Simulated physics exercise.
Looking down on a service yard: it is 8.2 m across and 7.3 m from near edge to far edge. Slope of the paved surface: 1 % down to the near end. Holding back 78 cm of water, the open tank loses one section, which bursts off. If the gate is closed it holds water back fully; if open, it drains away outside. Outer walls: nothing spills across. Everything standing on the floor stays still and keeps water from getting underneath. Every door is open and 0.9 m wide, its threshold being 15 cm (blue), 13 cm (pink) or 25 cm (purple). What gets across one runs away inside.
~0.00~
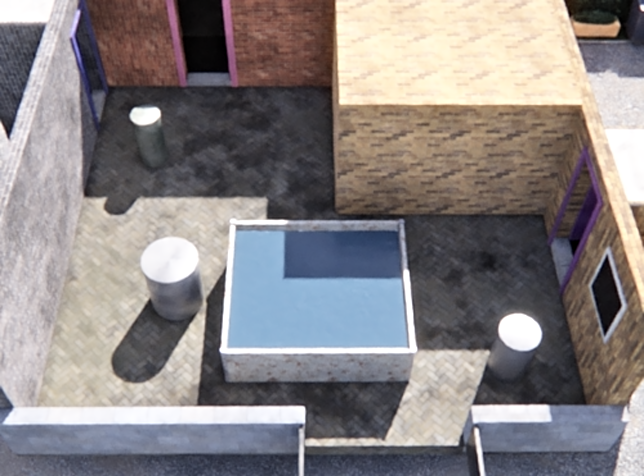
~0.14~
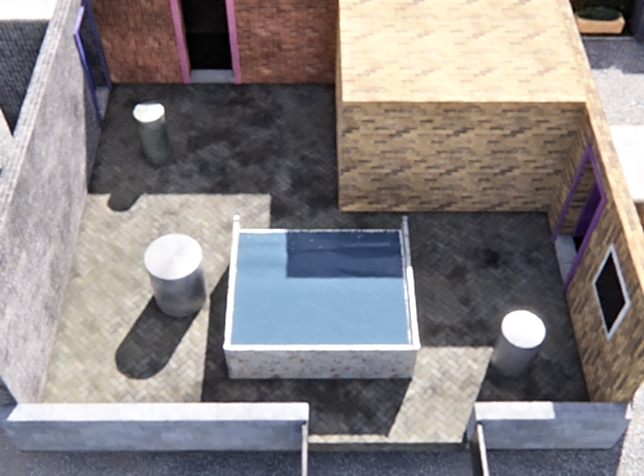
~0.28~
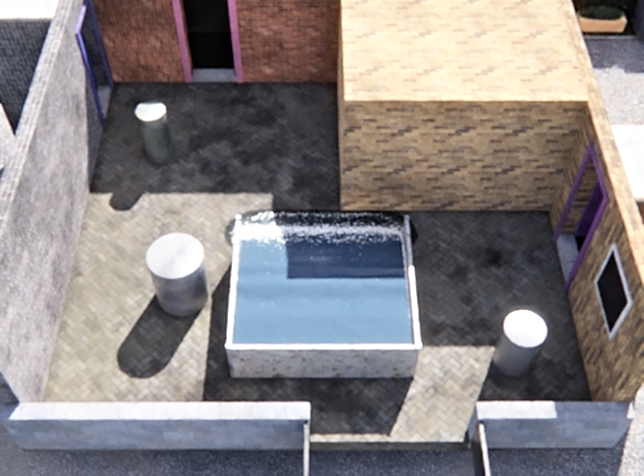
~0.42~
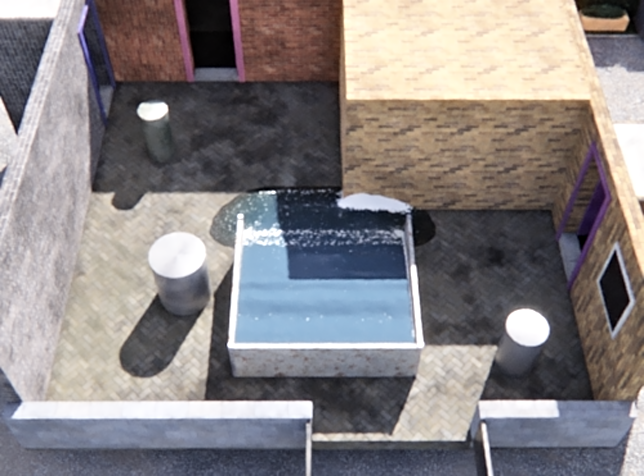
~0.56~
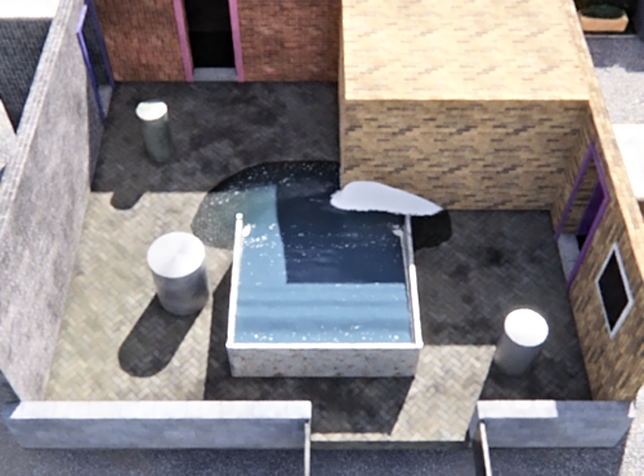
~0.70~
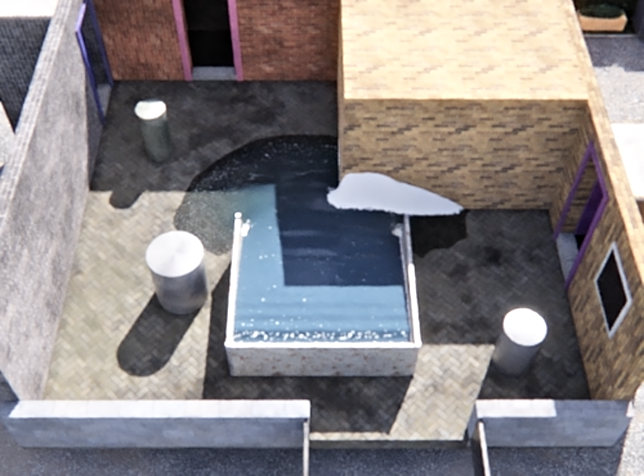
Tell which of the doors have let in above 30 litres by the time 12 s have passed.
The water let in: At the blue door it is above the limit; at the pink door it is above the limit; at the purple door it stays below the limit.
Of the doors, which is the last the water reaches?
The blue one.
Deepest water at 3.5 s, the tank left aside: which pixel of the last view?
Near (122, 84).
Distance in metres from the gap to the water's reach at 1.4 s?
Distance: Approx. 4.6 m.
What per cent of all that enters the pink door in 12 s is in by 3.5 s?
By then it's near 75% of the total.
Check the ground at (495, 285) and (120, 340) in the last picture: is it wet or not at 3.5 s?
Awash, then not yet touched.
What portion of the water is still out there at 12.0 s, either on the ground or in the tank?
Near 84 in a hundred is still there.
After 1.4 s water covers 40 % of the floor and is deepest (54 cm) near (363, 211); blue door not reached, pink door not reached, purple door not reached.
After 2.2 s water covers 50 % of the floor and is deepest (44 cm) near (312, 85); blue door not reached, pink door 29 cm at the sill, 21 L in, purple door 27 cm at the sill, 1 L in.
After 3.5 s water covers 60 % of the floor and is deepest (40 cm) near (122, 84); blue door 35 cm at the sill, 78 L in, pink door 23 cm at the sill, 107 L in, purple door 20 cm at the sill, 7 L in.
After 7.0 s water covers 100 % of the floor and is deepest (24 cm) near (113, 424); blue door 14 cm at the sill, 260 L in, pink door 13 cm at the sill, 140 L in, purple door 6 cm at the sill, 7 L in.
After 12.0 s water covers 100 % of the floor and is deepest (18 cm) near (38, 424); blue door 4 cm at the sill, 261 L in, pink door 5 cm at the sill, 141 L in, purple door 6 cm at the sill, 7 L in.
